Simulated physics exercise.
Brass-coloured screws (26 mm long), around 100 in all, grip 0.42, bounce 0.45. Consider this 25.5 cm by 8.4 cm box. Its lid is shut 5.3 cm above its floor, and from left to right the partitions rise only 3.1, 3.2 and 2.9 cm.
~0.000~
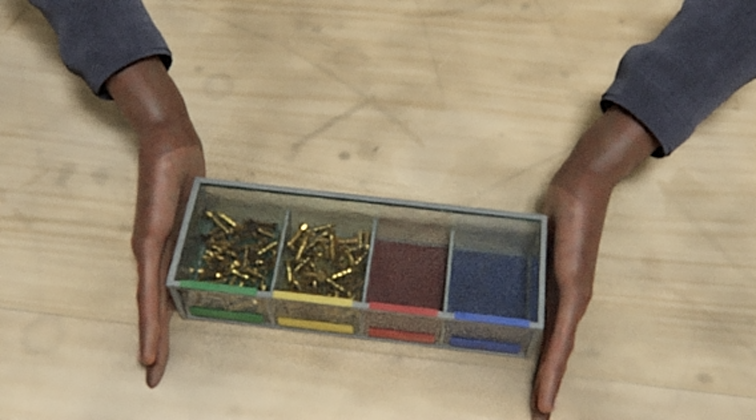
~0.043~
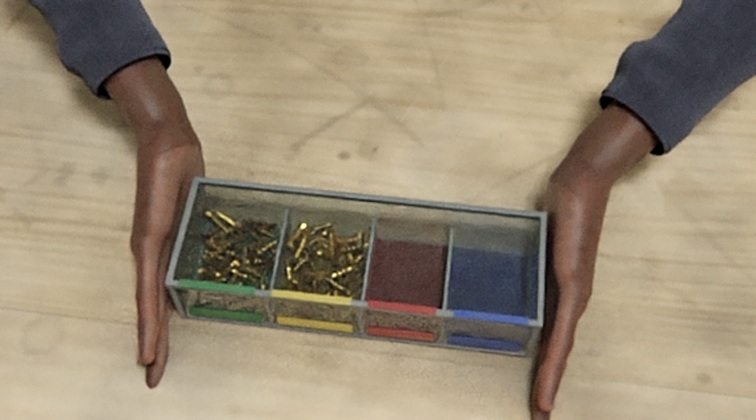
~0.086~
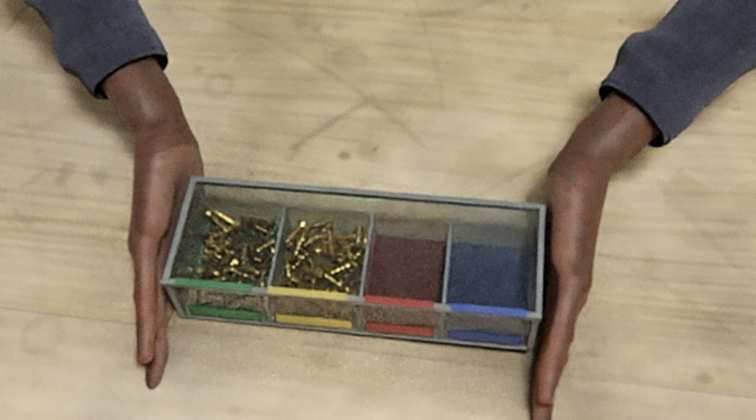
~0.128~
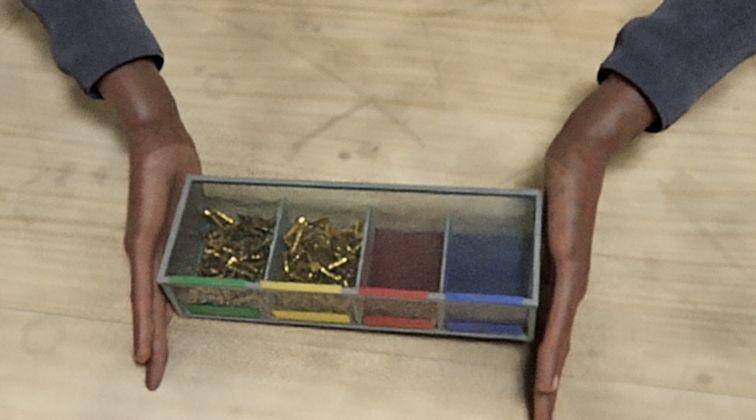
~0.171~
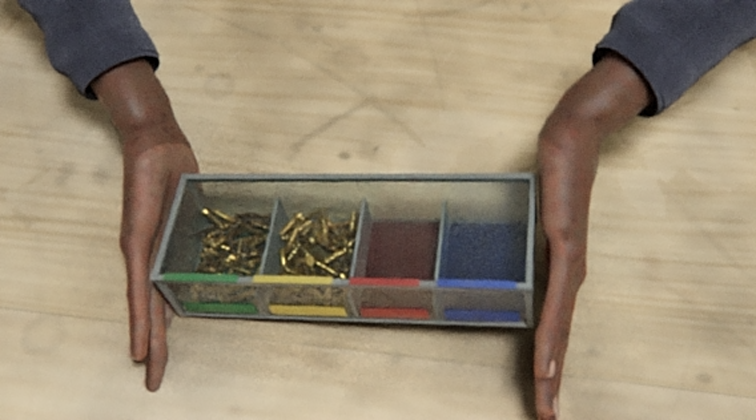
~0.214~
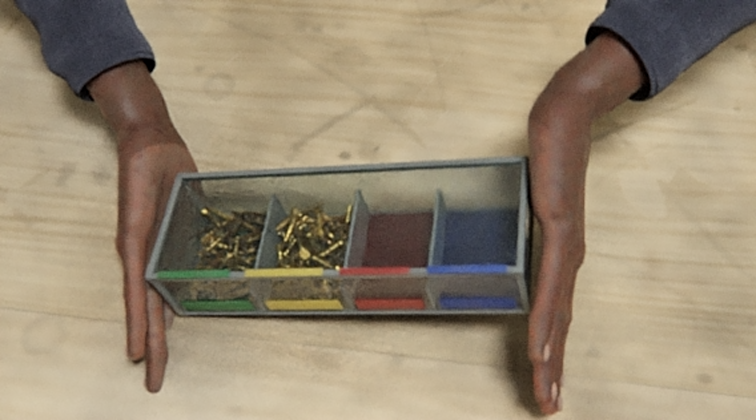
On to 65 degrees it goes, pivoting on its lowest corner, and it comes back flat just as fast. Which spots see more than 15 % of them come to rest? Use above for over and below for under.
Verdicts: Red below, blue below, green above, yellow above.
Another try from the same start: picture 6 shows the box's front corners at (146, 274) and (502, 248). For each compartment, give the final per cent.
Final shares, in per cent - red: 0, blue: 0, green: 45, yellow: 50.
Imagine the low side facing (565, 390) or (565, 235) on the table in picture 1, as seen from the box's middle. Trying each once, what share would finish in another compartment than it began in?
That would be close to 10 per cent, then close to 10 per cent.
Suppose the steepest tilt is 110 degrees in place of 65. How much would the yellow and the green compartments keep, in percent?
Then yellow would end with 0 per cent and green with 100 per cent.
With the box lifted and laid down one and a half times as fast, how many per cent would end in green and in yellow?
In that case green would keep 45 % and yellow would keep 55 %.
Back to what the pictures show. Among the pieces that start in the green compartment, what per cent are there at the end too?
100 per cent, roughly.
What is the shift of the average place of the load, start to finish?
Some 1.5 cm.
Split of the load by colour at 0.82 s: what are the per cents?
Per cent by colour: Red 0; blue 0; green 45; yellow 55.
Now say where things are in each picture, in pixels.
In the first frame, box tilt 0 degrees, front corners at (174, 282) and (537, 324); green 45 %, yellow 55 %.
In the second frame, box tilt 1 degrees, front corners at (172, 281) and (537, 322).
In the third frame, box tilt 3 degrees, front corners at (169, 280) and (535, 314), lowest corner left back.
In the fourth frame, box tilt 7 degrees, front corners at (164, 278) and (532, 301), lowest corner left back.
In the fifth frame, box tilt 11 degrees, front corners at (159, 276) and (526, 285), lowest corner left back.
In the sixth frame, box tilt 15 degrees, front corners at (153, 275) and (517, 268), lowest corner left back; green 45 %, yellow 55 %. The box's pace is about 100 degrees a second.
After 0.82 s, tilt 64 degrees; green 45 %, yellow 55 %.
After 1.22 s, tilt 28 degrees; green 45 %, yellow 55 %.
Then, at 1.71 s, tilt 0 degrees; green 45 %, yellow 55 %.
At rest (2.0 s), red 0 %, blue 0 %, green 45 %, yellow 55 %.
